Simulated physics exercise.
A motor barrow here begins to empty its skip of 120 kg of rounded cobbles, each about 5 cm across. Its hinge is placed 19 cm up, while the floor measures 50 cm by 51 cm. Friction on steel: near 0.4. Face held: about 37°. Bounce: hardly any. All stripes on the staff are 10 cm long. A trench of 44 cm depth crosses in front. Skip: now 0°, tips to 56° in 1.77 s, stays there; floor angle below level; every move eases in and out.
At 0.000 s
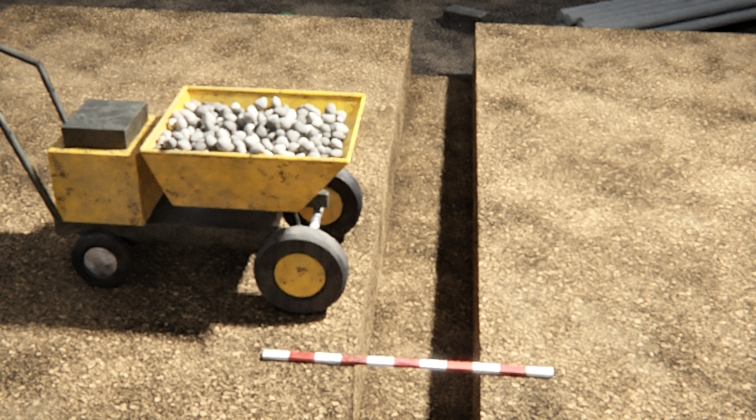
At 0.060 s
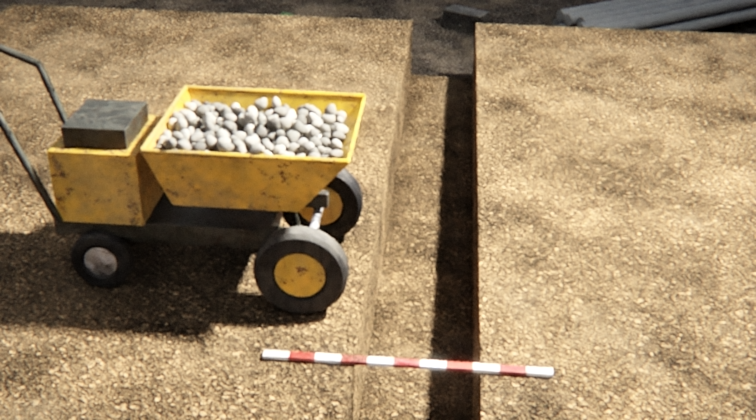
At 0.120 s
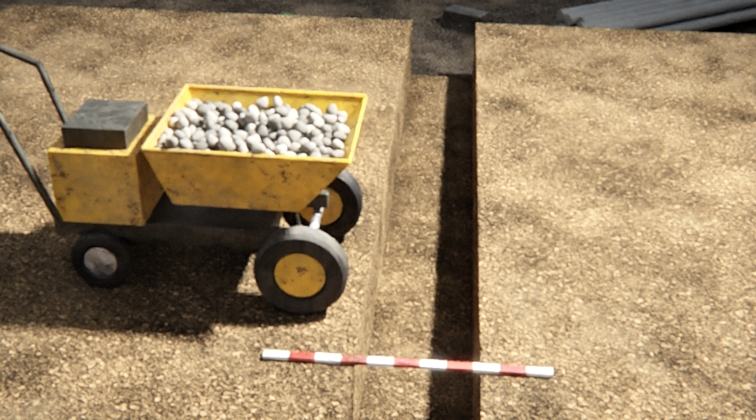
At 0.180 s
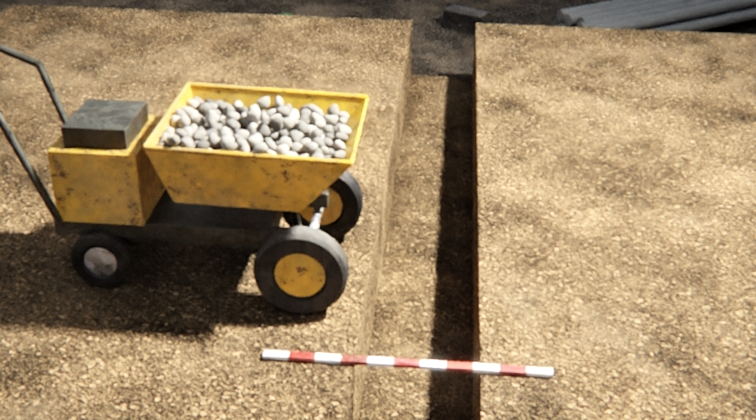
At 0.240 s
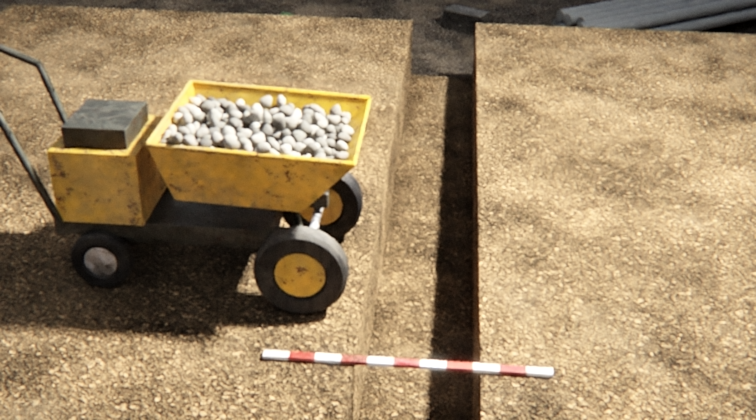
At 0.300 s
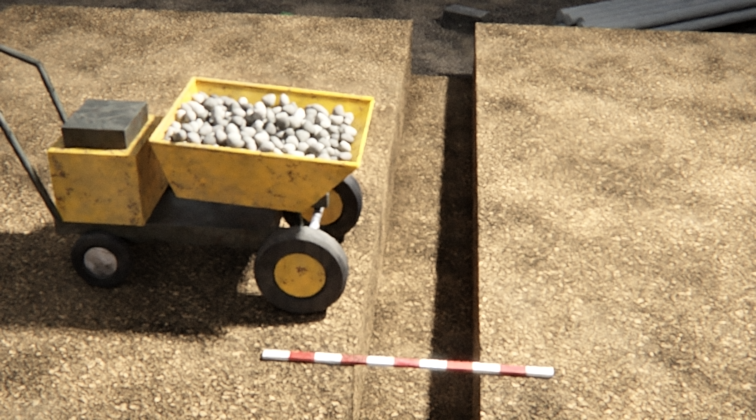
A stretch of sunlit, gravelly brown ground, cut by a narrow dark trench running away from the viewer, is seen from above at an angle. On the left stands a yellow motor barrow with black tyres and a skip full of grey cobbles, a red-and-white staff lies across the trench in front, and dark pipes rest at top right. The skip tilts very slightly toward the trench, its rear rising a little with the cobbles, while the barrow and camera stay still.
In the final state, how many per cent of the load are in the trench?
About 49 per cent are in the trench in the final state.
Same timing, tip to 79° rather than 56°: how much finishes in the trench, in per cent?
Then close to 65 per cent.
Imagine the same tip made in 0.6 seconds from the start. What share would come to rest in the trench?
Roughly 30% would finish there.
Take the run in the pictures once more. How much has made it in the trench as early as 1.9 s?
I'd put it near 15 per cent.
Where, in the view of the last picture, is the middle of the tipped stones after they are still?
The tipped stones centre close to (453, 351).
After 1.3 s the floor is at 47°; 100 % in the skip; the foremost stones are at (419, 205).
After 1.9 s the floor is at 56°; 81 % in the skip, 15 % in the trench, 5 % past the trench; the foremost stones are at (516, 281).
After 2.2 s the floor is at 56°; 64 % in the skip, 22 % in the trench, 14 % past the trench; the foremost stones are at (582, 285).
After 4.2 s the floor is at 56°; 37 % in the skip, 49 % in the trench, 14 % past the trench; the foremost stones are at (634, 286).
